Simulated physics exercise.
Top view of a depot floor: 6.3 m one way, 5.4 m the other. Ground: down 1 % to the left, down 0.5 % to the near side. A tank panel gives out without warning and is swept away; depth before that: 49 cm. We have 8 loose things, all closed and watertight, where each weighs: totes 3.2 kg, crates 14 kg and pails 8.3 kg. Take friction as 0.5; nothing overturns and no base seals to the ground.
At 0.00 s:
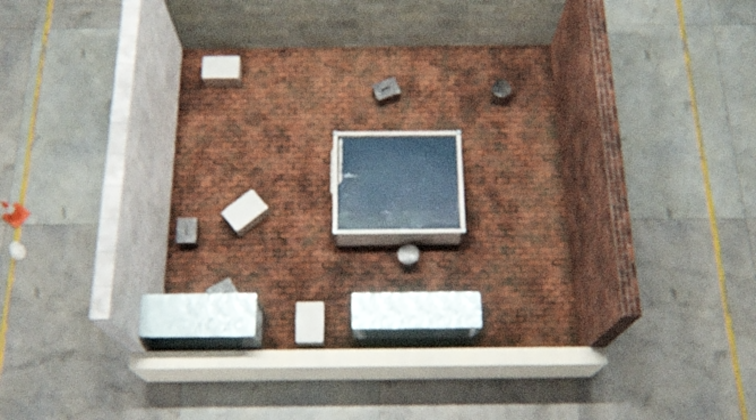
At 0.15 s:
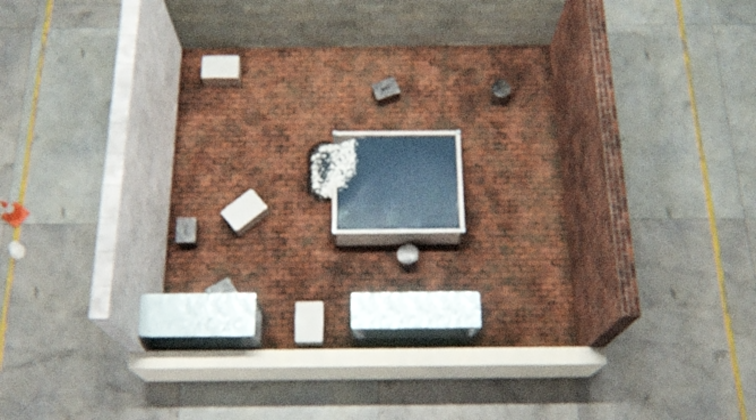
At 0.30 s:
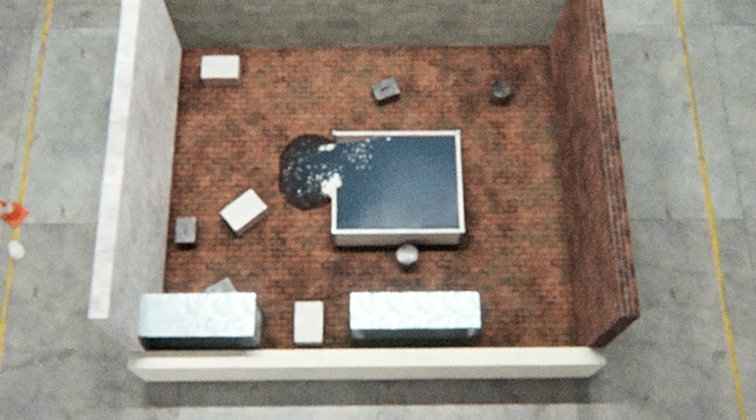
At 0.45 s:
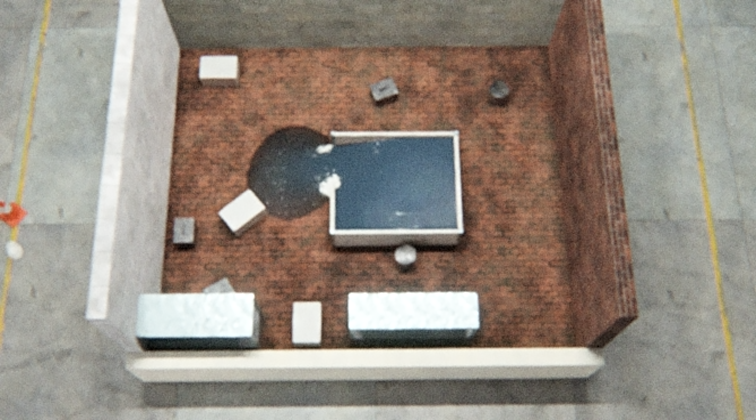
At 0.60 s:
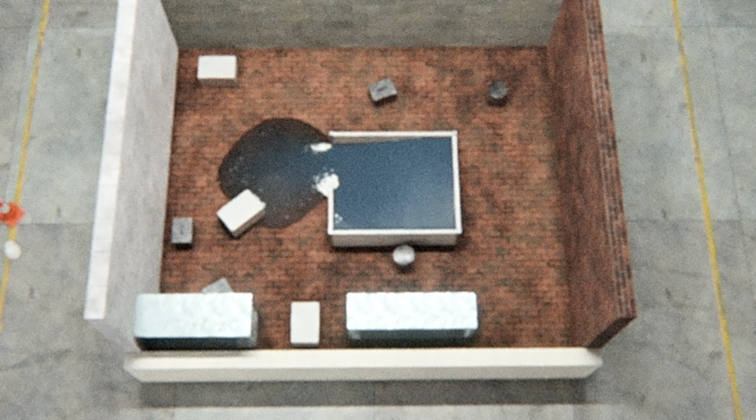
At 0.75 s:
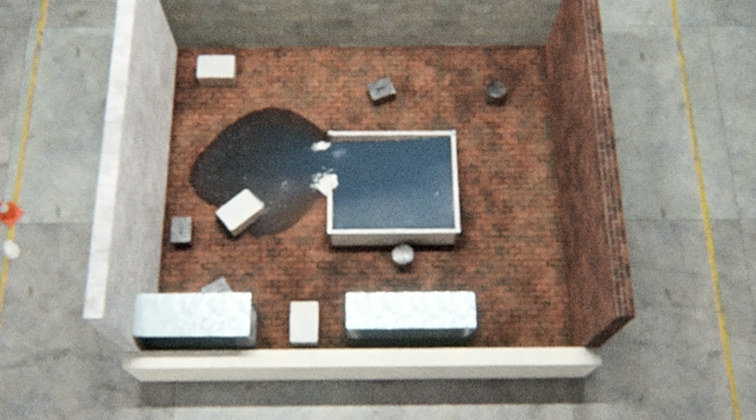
On a brick depot floor, water bursts from a tank's left side and spreads leftward.
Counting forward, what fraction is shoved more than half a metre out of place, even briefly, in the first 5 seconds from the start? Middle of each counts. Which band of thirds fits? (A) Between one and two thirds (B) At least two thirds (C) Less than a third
A, between one and two thirds.
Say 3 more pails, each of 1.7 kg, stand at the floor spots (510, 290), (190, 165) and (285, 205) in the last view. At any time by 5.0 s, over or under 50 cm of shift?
Within the mark, beyond the mark, beyond the mark.
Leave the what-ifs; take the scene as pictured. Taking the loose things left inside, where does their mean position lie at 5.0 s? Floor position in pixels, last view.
Near (354, 207).
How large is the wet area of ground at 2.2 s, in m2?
About 13 m2.
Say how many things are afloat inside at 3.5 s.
My tally comes to 3.
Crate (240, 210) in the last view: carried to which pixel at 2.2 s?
It would be close to (215, 234) by then.
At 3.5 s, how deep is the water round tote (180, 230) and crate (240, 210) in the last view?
About 18 and 9 cm.
After 1.1 s 0 of 8 are over 50 cm from their spots; 0 afloat.
After 2.2 s 1 of 8 are over 50 cm from their spots; 2 afloat.
After 3.5 s 3 of 8 are over 50 cm from their spots; 3 afloat.
After 5.0 s 4 of 8 are over 50 cm from their spots, and 4 have been at some point; 1 afloat.
